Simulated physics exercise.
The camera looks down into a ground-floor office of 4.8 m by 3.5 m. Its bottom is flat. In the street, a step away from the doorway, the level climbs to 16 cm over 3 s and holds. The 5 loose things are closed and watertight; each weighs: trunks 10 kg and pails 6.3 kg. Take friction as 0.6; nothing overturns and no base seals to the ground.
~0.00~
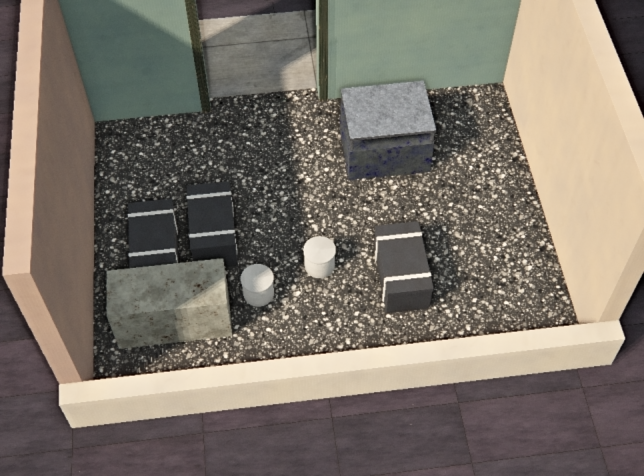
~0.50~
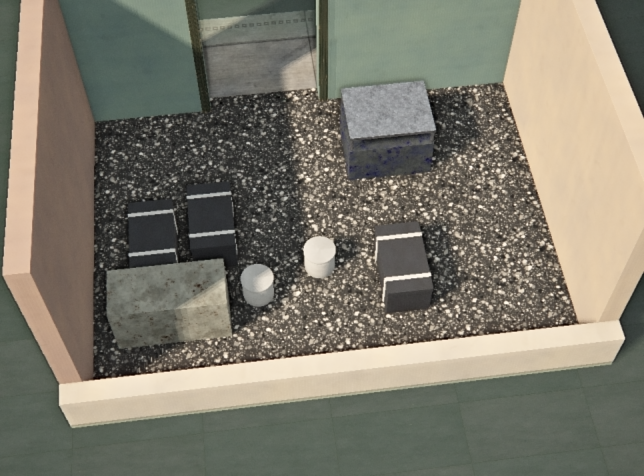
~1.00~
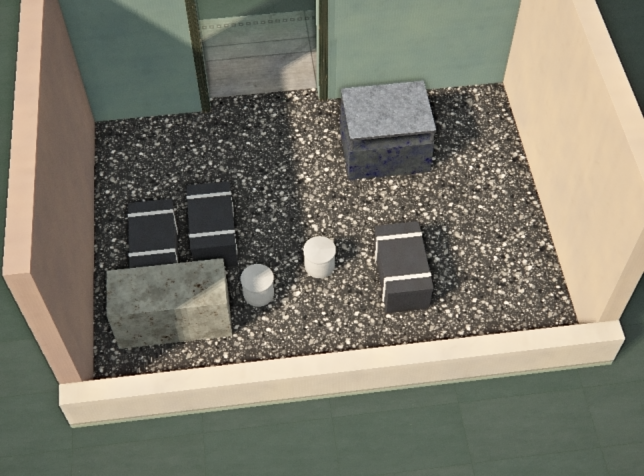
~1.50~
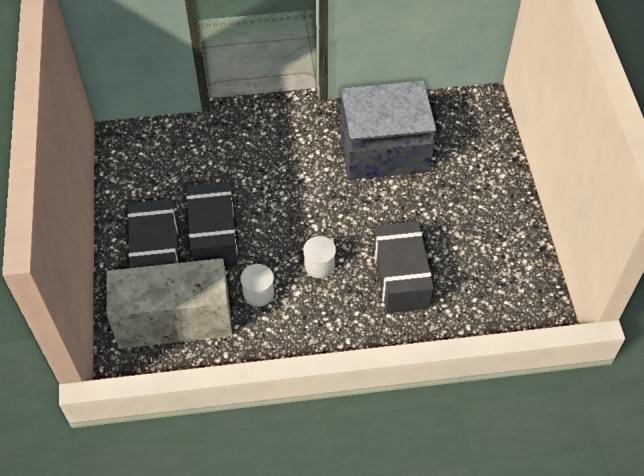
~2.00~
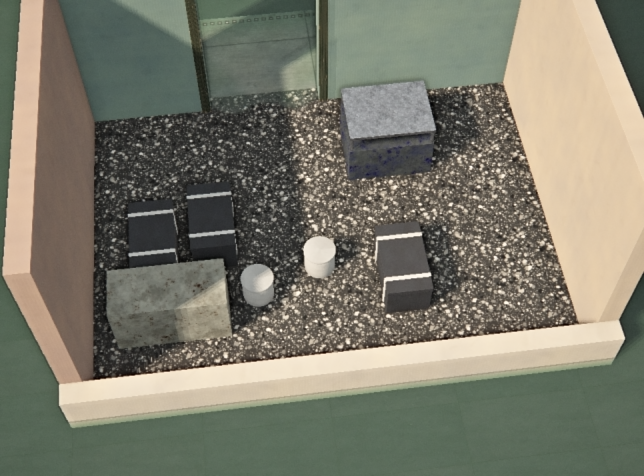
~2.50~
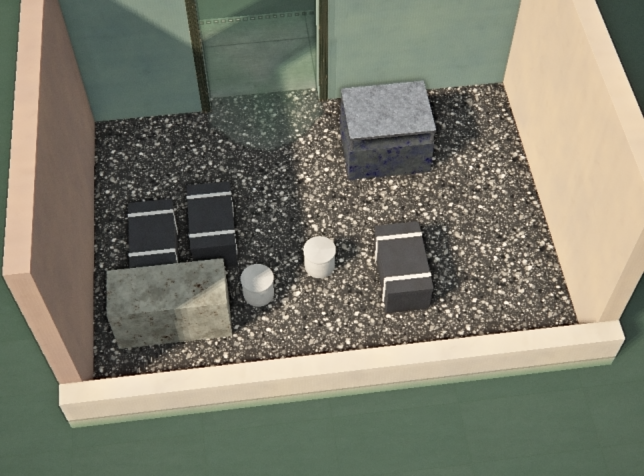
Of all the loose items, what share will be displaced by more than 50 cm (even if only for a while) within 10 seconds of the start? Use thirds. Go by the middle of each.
That comes to at least two thirds.
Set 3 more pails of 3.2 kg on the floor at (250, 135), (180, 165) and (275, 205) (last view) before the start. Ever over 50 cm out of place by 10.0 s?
In turn: Past it, under, more.
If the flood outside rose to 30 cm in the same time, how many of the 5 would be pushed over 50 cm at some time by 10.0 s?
Then 5.
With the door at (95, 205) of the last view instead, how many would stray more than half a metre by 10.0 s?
In that case 2 of them.
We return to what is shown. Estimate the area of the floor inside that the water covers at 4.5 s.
About 6.0 m2.
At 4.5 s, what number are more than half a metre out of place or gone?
By then 0.
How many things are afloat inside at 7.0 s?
2 of them.
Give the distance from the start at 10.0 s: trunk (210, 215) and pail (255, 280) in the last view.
In that order: 80 cm, 100 cm.
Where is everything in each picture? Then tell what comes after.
A trunk at (404, 256) rests on the ground; a pail at (257, 278), on the bottom; 0.0 m2 under water; 0 of 5 have shifted, in the first picture.
A trunk at (404, 256) rests on the ground; a pail at (257, 278), on the bottom; 0.0 m2 under water; 0 of 5 have shifted, in the second picture.
A trunk at (404, 256) rests on the ground; a pail at (257, 278) rests on the ground; water covers 0.0 m2; 0 of 5 have shifted, in the third picture.
A trunk at (404, 256) rests on the ground; a pail at (257, 278) rests on the ground; water covers 0.0 m2; 0 of 5 have shifted, in the fourth picture.
A trunk at (404, 256) rests on the ground; a pail at (257, 278) rests on the ground; 0.0 m2 under water; 0 of 5 have shifted, in the fifth picture.
A trunk at (404, 256) rests on the ground; a pail at (257, 278), on the bottom; 0.5 m2 under water; 0 of 5 have shifted, in the sixth picture.
After 3.5 s 0 of 5 are over 50 cm from their spots; 0 afloat.
After 4.5 s 0 of 5 are over 50 cm from their spots; 0 afloat.
After 7.0 s 2 of 5 are over 50 cm from their spots; 2 afloat.
After 10.0 s 5 of 5 are over 50 cm from their spots, and 5 have been at some point; 5 afloat.
